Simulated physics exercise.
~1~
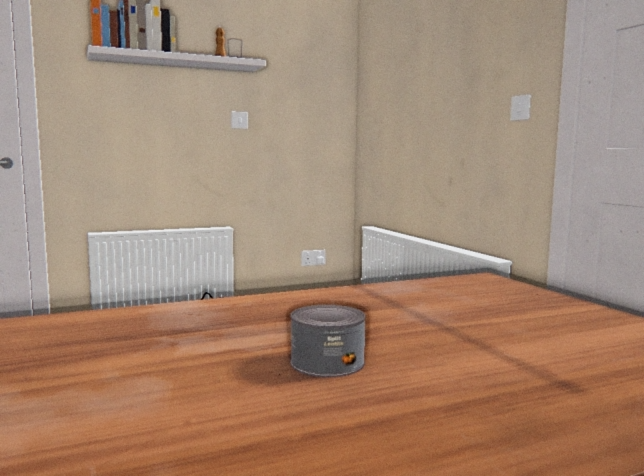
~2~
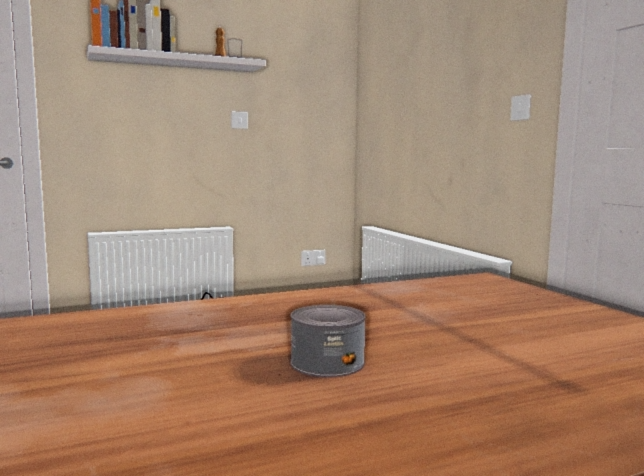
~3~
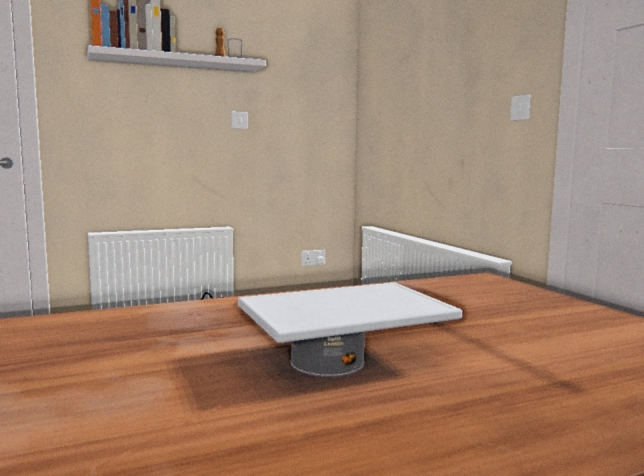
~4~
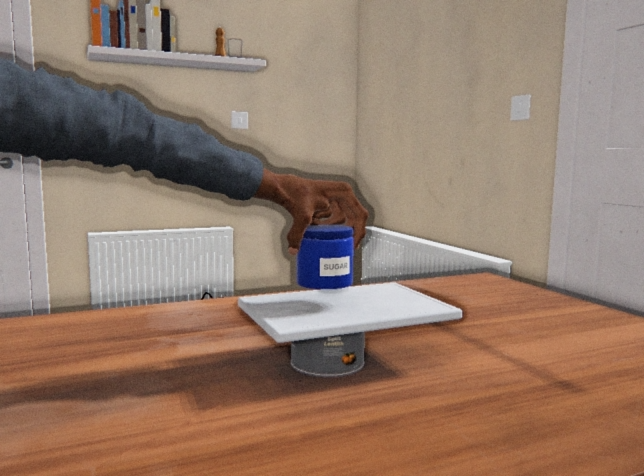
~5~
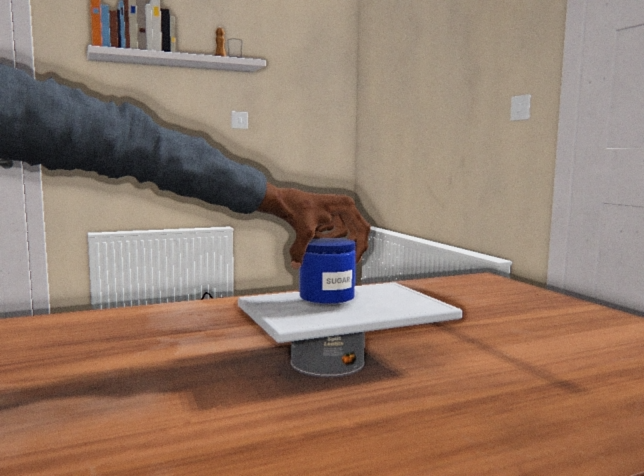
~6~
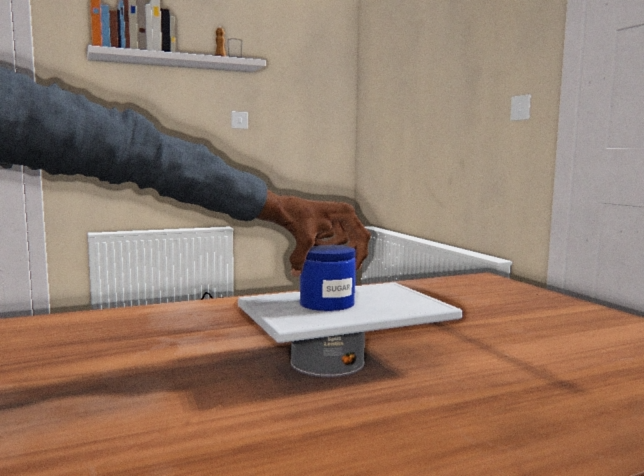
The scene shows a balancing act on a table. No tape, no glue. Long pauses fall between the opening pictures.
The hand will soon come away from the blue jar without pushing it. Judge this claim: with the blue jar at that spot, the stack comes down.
Carries the load.
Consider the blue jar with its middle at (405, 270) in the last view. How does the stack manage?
After that, it tumbles down.
Then, 0.20 s after the last picture, nothing has stirred.
Then, 0.40 s after the last picture, blue jar resting near (328, 277).
At rest, all 3 in place. Seen from the same camera at the end, blue jar near (328, 277). The stack stays up.
